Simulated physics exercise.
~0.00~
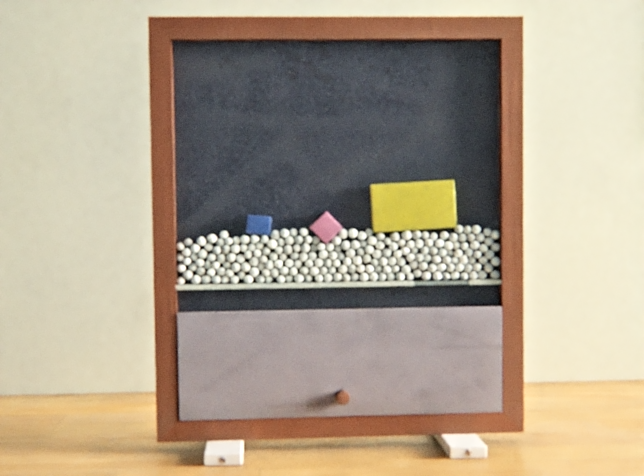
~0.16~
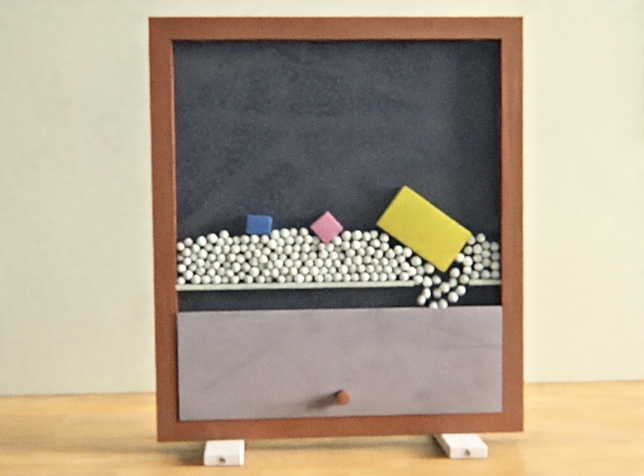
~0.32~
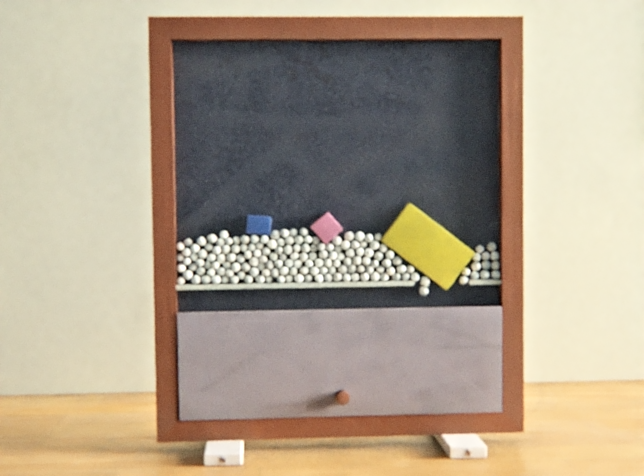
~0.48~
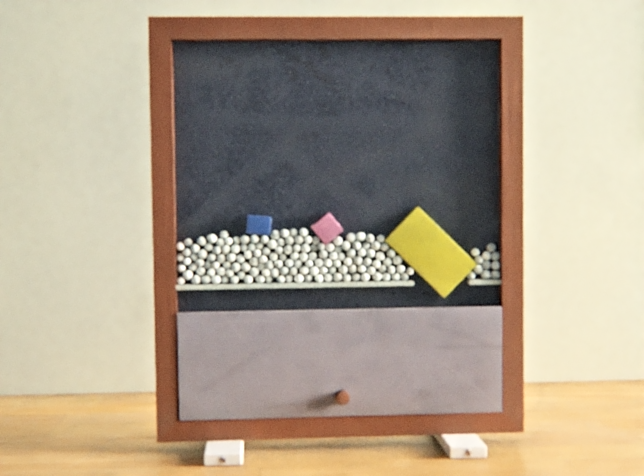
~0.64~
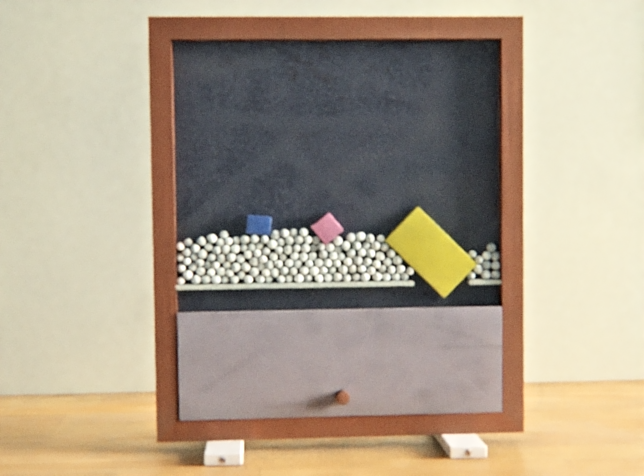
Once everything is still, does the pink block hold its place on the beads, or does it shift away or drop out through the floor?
The pink block holds its place, still resting tilted on top of the beads between the blue and yellow blocks.
